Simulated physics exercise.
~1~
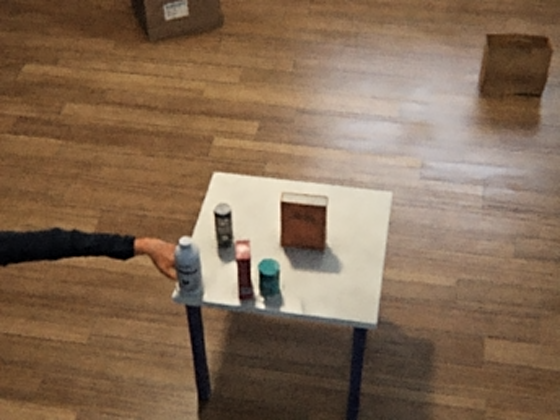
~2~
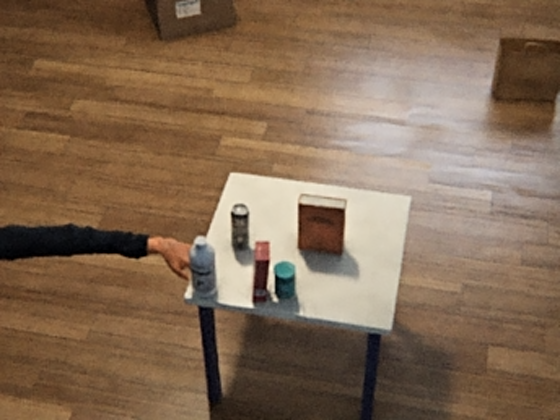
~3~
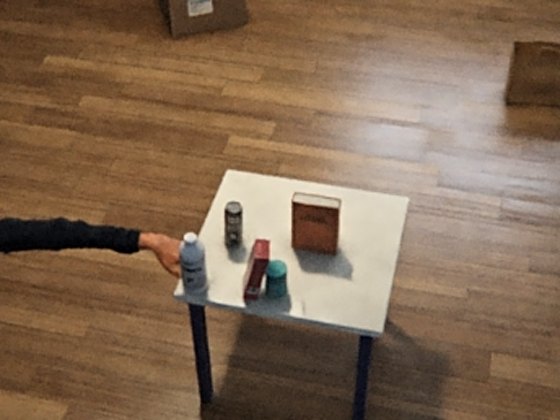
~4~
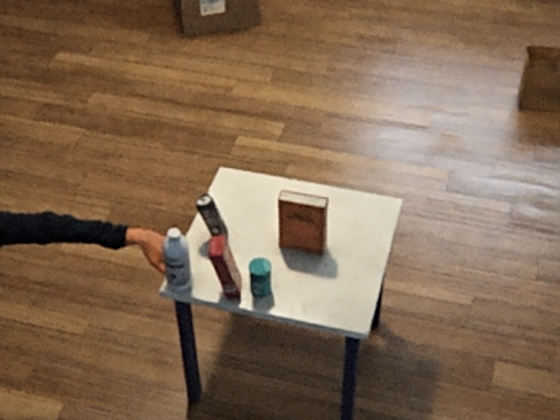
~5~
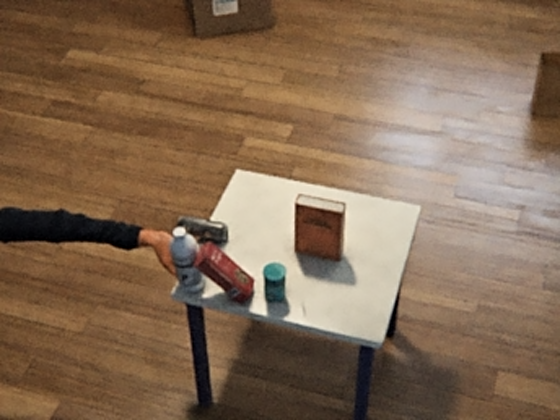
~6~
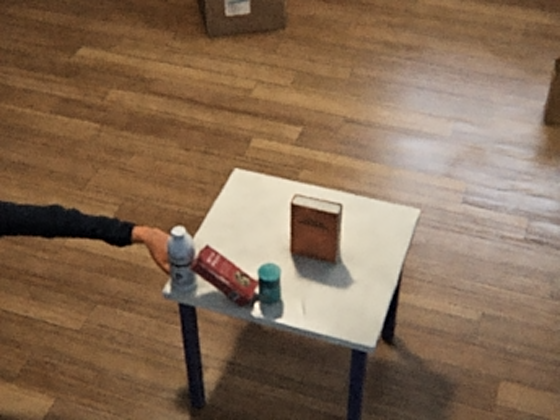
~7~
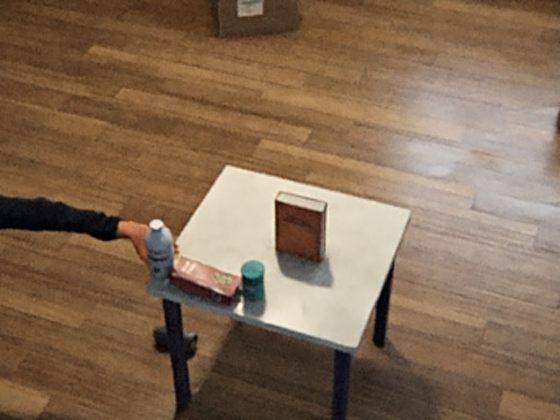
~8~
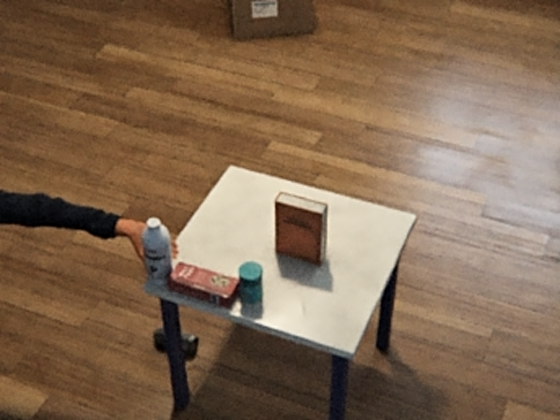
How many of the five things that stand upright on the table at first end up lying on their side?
Two of them do. The red packet lies on the table and the grey can lies on the floor.
